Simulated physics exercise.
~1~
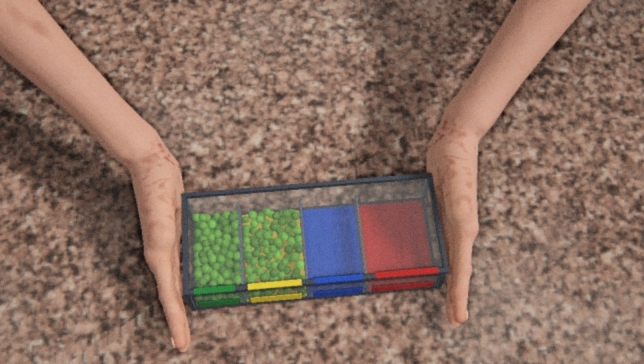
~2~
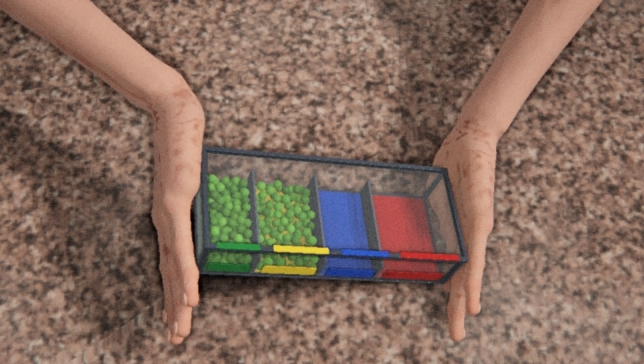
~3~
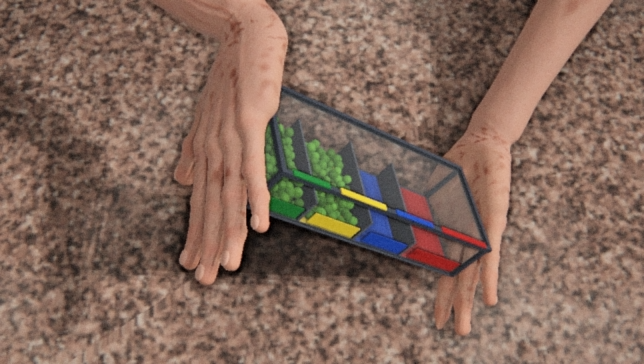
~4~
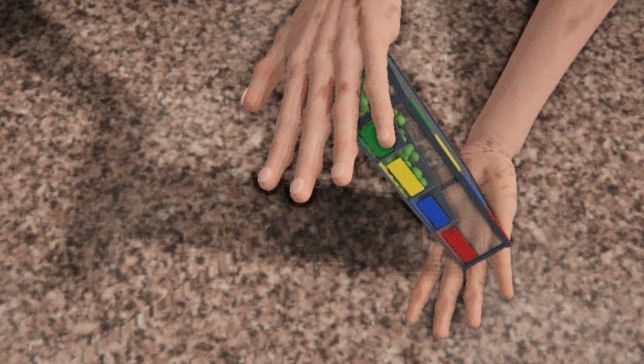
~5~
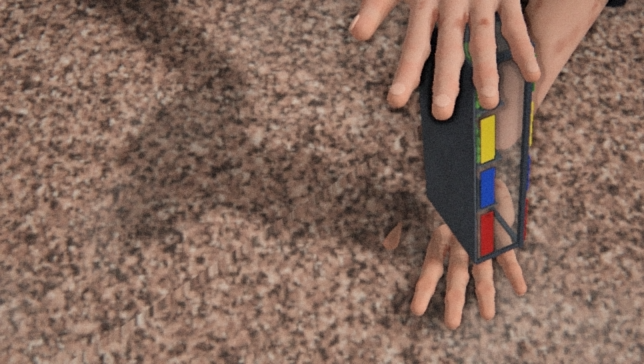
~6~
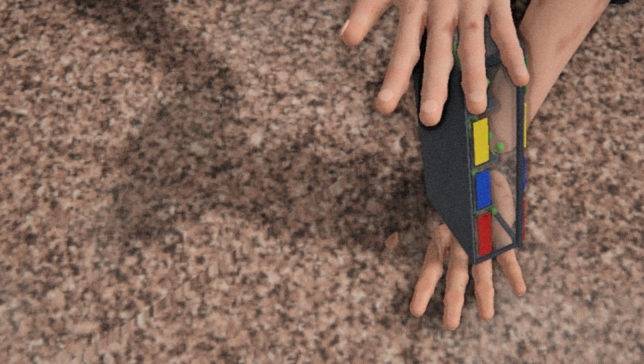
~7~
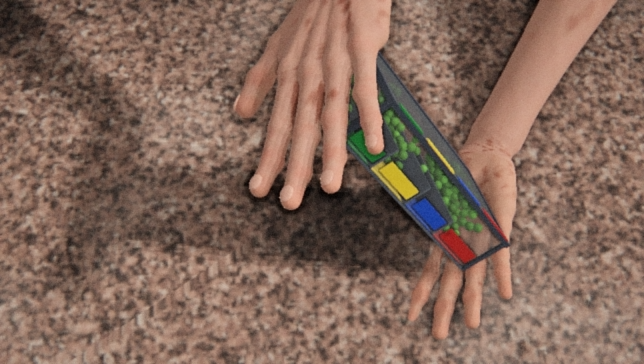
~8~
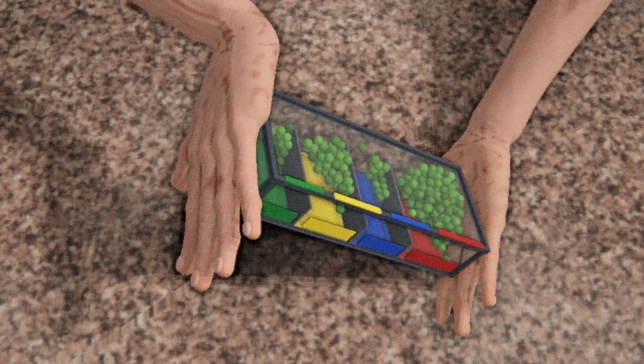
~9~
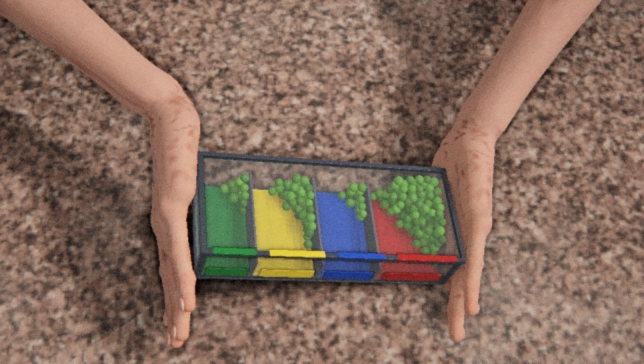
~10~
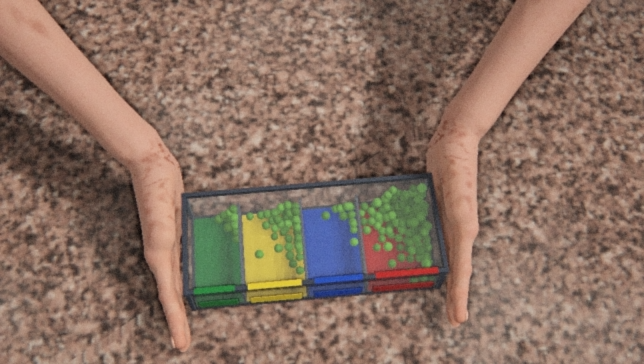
At first, two hands hold a clear-lidded box with four compartments, green, yellow, blue and red from left to right, above a speckled stone surface. Small green balls fill the green and yellow compartments, while the blue and red ones are empty. The left hand rises and swings over the right as the box tips up steeply onto its right end. The hands then lower it back the same way, revealing balls spread across the compartments. It ends nearly level between both palms, with the biggest cluster in red, a smaller one in yellow, and only a few in green and blue.
